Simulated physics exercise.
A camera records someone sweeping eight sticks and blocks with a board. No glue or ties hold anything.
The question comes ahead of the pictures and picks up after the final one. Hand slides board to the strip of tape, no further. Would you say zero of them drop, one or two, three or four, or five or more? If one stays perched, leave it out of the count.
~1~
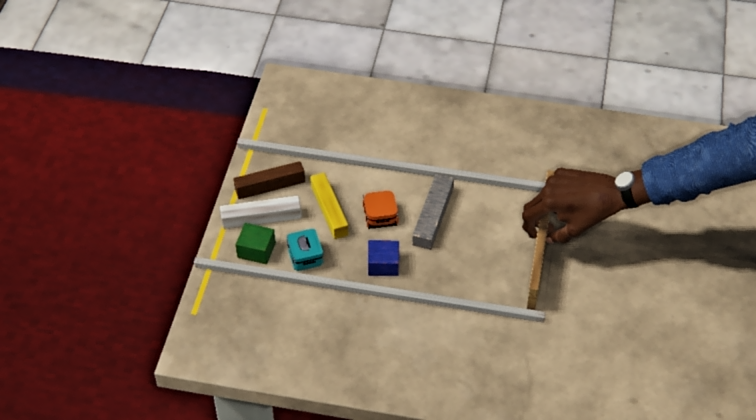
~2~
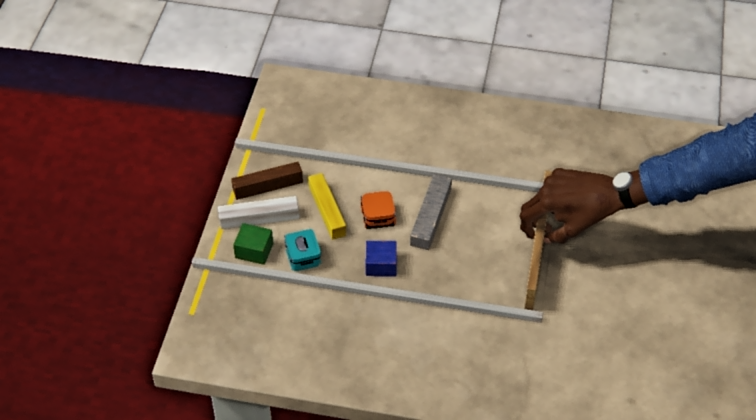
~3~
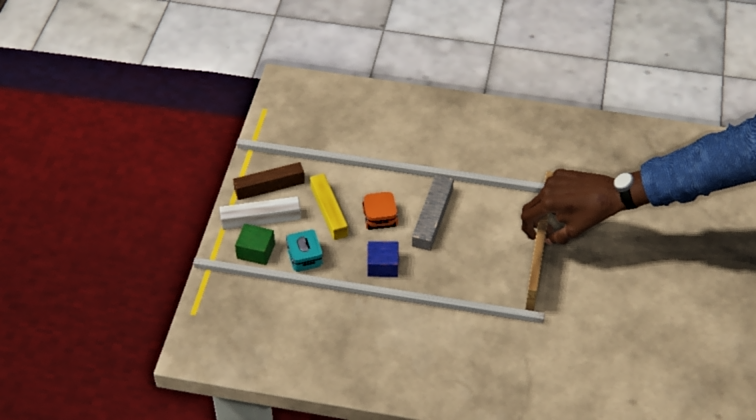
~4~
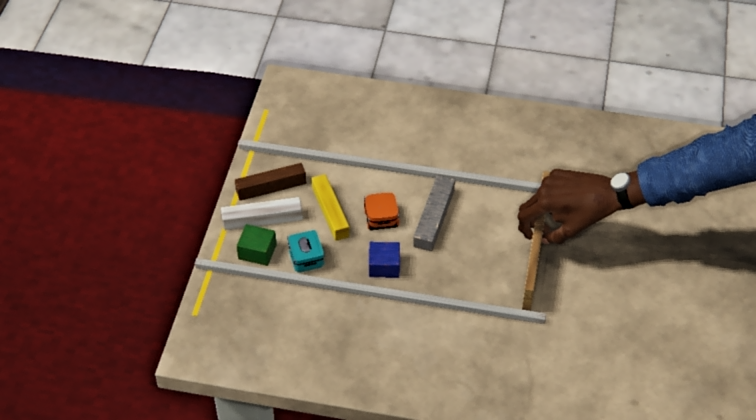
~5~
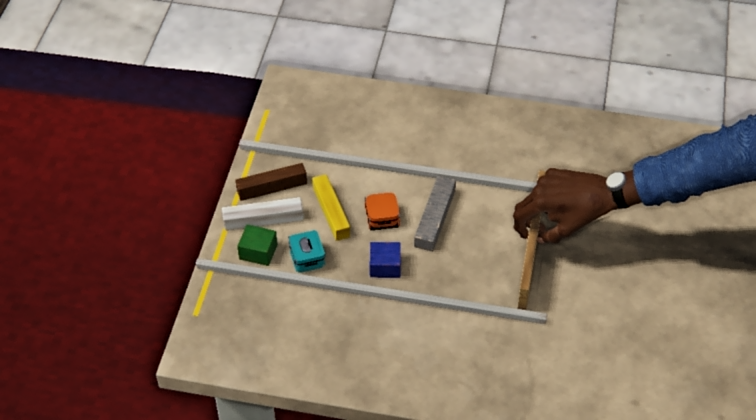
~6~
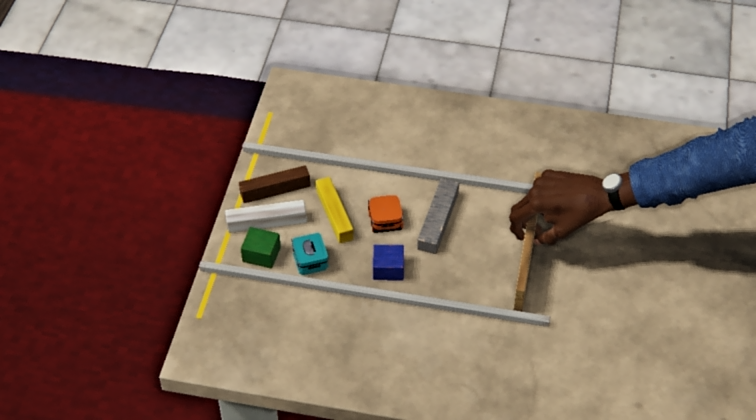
Seems five or more of them come crashing down.
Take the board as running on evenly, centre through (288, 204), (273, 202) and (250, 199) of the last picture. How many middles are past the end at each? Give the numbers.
First 2, then 4, finally 6.
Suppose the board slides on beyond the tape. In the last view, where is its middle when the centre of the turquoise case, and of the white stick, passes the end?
The turquoise case puts it at (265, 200), the white stick at (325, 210).
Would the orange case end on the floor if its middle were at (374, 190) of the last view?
I reckon from there it drops down.
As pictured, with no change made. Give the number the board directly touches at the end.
2 of them.
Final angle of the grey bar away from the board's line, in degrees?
Angle: Close to 0 degrees.
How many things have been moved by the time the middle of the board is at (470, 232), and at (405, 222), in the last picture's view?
At the first spot the count is 0, and at the second it is 3.
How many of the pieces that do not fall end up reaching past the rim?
Result: 2.
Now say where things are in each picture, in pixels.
In the first frame, brown bar (270, 180); white stick (261, 213); green block (256, 244); board (541, 239); tape (232, 205).
In the second frame, white stick (259, 213); board (539, 240).
In the third frame, green block (255, 244); yellow stick (329, 207).
In the fourth frame, brown bar (271, 182); turquoise case (306, 252).
In the fifth frame, white stick (263, 214); grey bar (435, 213).
In the sixth frame, brown bar (275, 184); white stick (266, 216); green block (261, 248); board (529, 241); tape (237, 209).
A little later, none off yet; brown bar at rest near (275, 184); white stick at rest near (266, 216); green block at rest near (261, 248).
Next, none off yet; brown bar shifted a little near (265, 174); white stick shifted a little near (221, 214); green block shifted about its own width near (240, 245).
When it is over, the number that fall off is five or more; down, orange case, yellow stick, turquoise case, green block, white stick and brown bar.
